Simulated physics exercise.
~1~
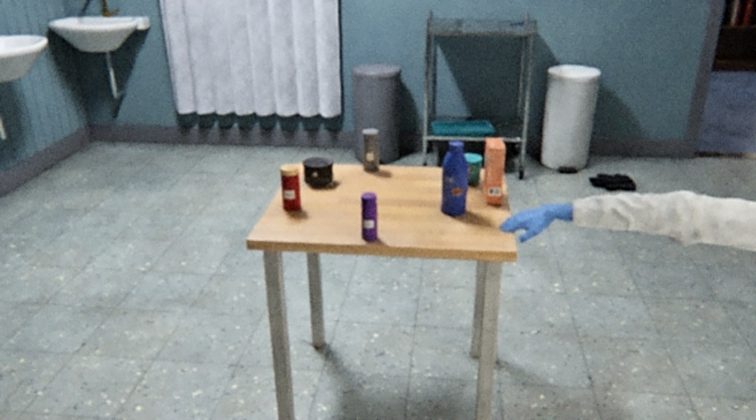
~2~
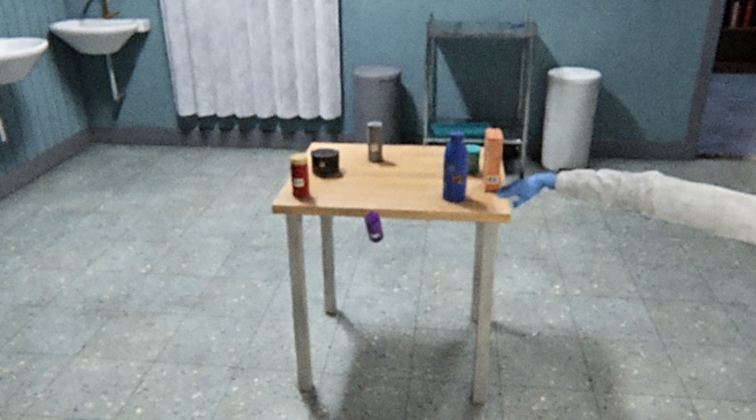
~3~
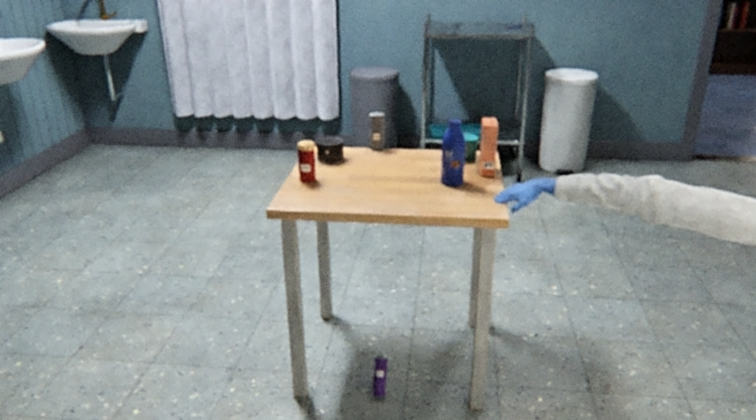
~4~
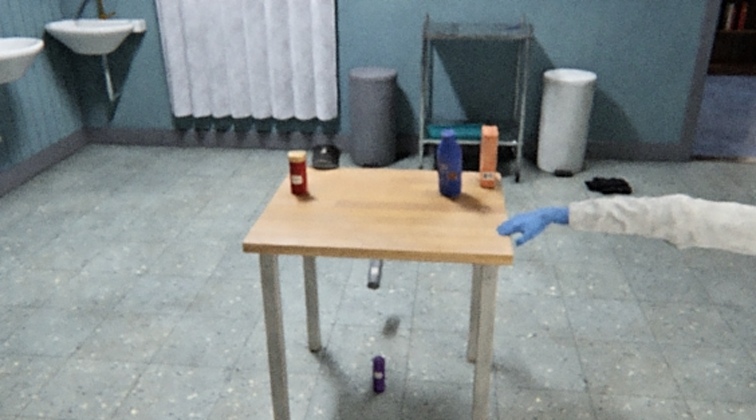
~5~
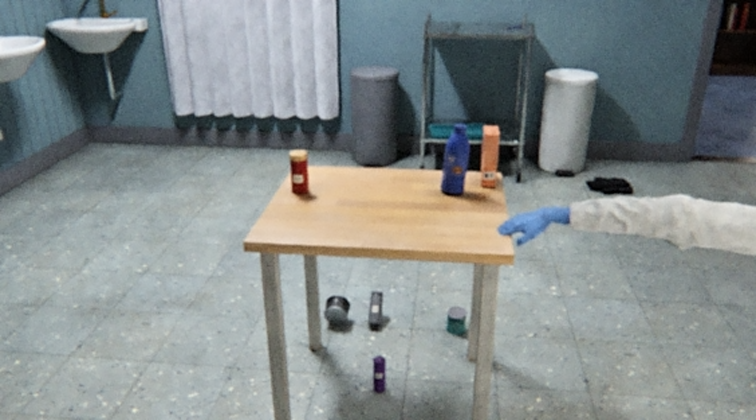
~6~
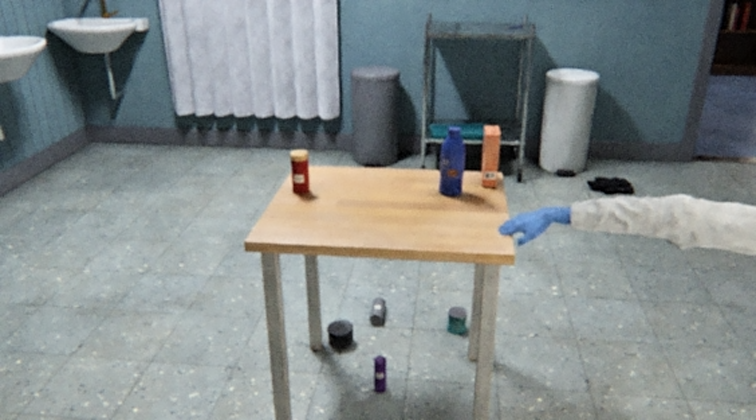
In the video, a gloved hand at the edge of a wooden table holding several containers shoves it away and jerks it back; a purple container, then grey, black and turquoise ones drop to the floor, while the red container, blue bottle and orange packet stay standing on top.
